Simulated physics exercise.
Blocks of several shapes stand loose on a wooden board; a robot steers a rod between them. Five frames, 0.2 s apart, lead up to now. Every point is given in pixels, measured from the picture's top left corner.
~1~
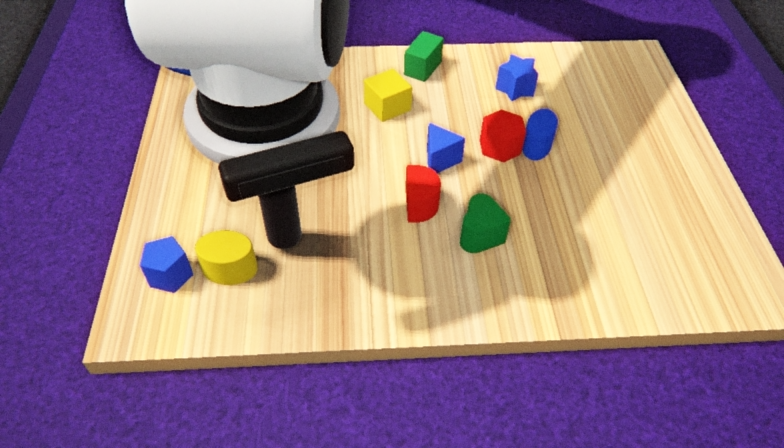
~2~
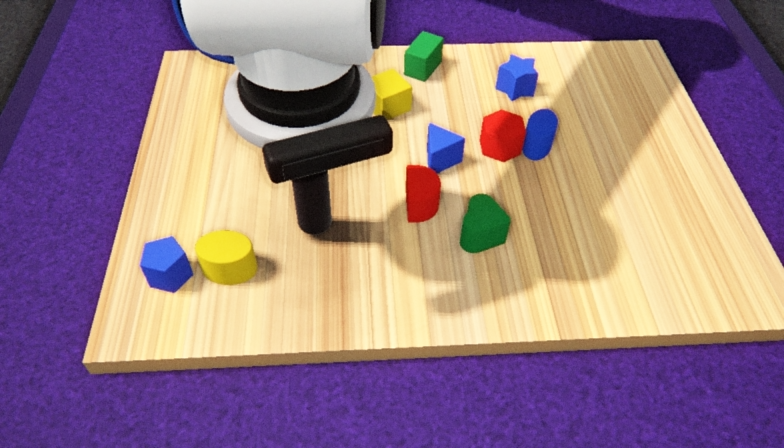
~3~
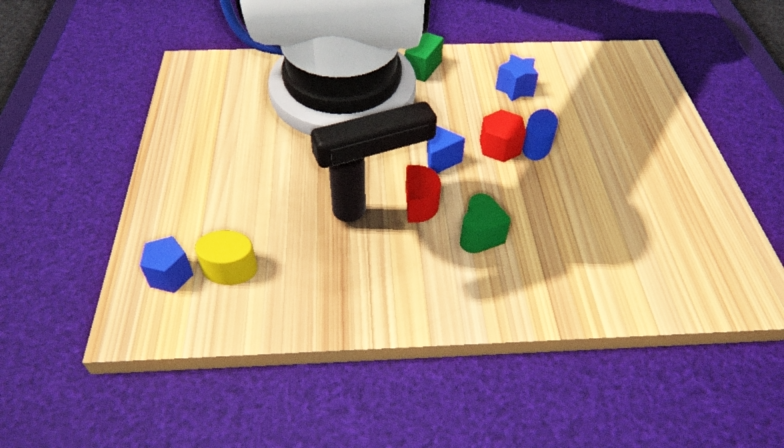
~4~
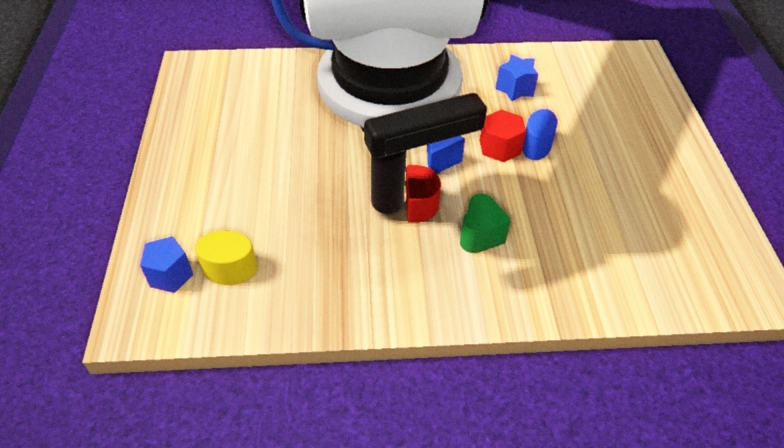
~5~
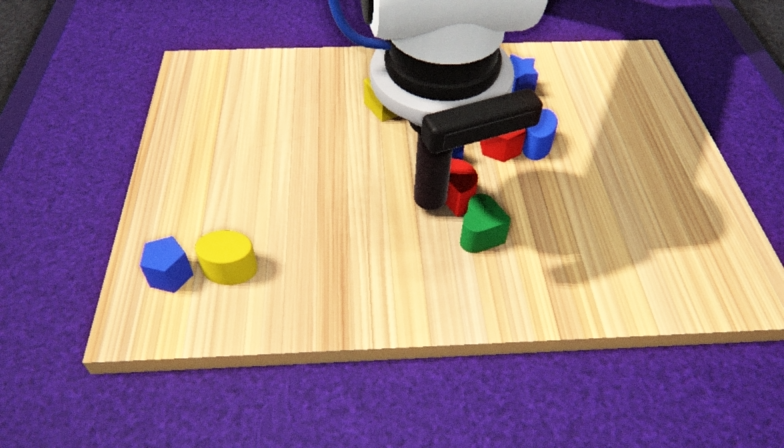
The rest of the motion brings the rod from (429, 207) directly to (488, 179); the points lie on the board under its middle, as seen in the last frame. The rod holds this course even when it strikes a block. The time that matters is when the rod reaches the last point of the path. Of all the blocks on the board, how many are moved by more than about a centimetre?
Only one of them.
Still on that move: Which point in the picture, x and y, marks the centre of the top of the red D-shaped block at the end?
It is at (522, 153).
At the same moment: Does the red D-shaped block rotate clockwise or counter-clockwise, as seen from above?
It twists clockwise.
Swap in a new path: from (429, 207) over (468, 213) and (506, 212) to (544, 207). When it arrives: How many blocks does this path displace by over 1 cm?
Two move.
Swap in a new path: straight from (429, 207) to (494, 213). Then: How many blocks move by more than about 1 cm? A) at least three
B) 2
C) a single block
I'll go with B - 2.
What follows on the original path. Halfway along, rod (460, 185); red D-shaped block (491, 162), turned 15° clockwise.
At the end, rod (489, 172); red D-shaped block (522, 153), turned 20° clockwise; red hexagon unmoved.
